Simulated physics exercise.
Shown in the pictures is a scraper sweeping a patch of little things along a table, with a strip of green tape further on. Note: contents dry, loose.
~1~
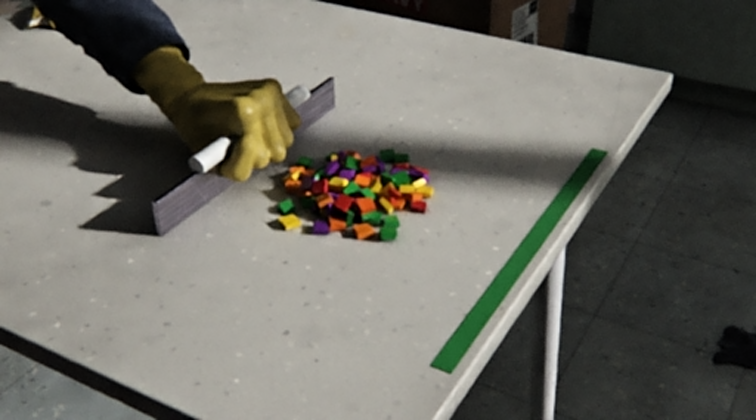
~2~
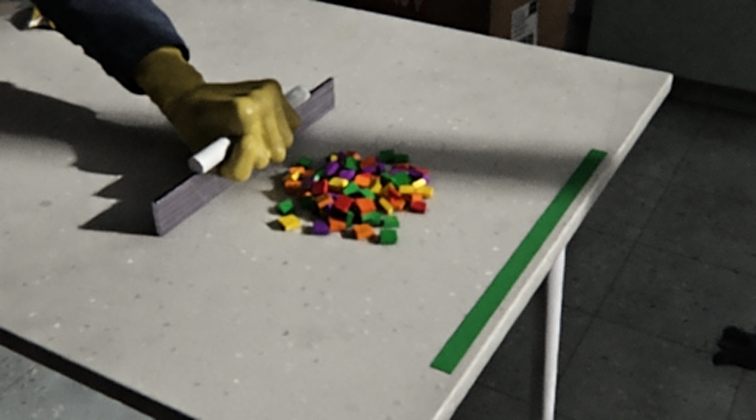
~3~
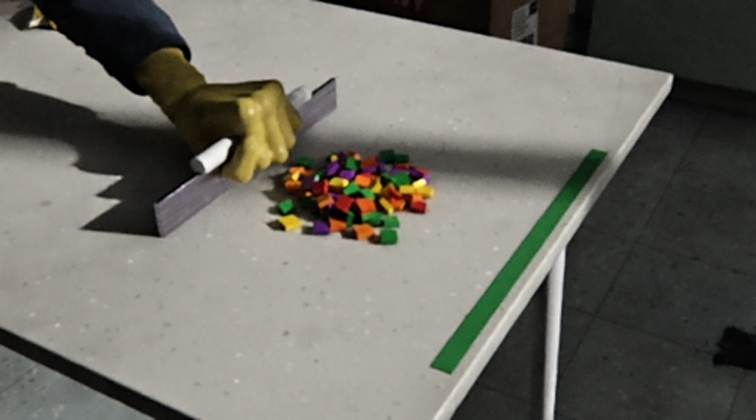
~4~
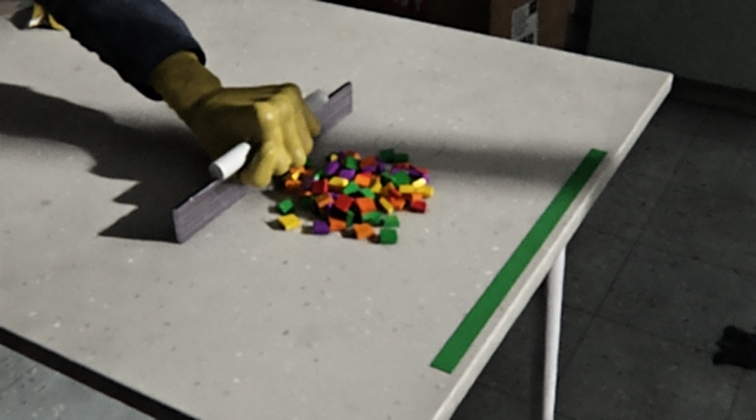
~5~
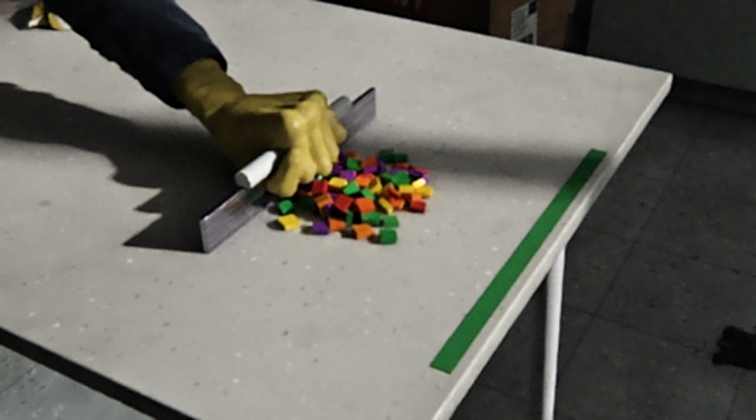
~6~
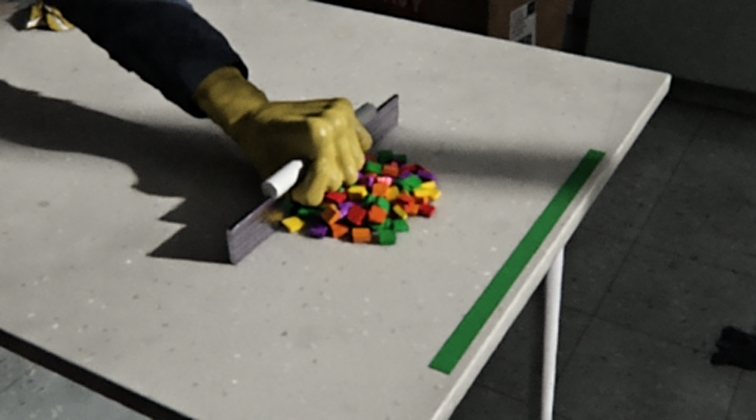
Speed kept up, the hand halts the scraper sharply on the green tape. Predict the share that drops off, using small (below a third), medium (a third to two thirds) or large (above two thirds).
Large.
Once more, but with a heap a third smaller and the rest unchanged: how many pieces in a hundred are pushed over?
Around 100 percent.
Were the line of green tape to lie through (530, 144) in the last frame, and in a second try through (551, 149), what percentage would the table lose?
Roughly 10 % and 50 %.
Soon after the last picture, scraper still moving, near (430, 184); heap all on the table, its front near (535, 239).
A little later, scraper stopped at the green tape; heap most over the edge.
Later still, scraper stopped at the green tape; heap all over the edge.
At rest, scraper stopped at the green tape; heap all over the edge.
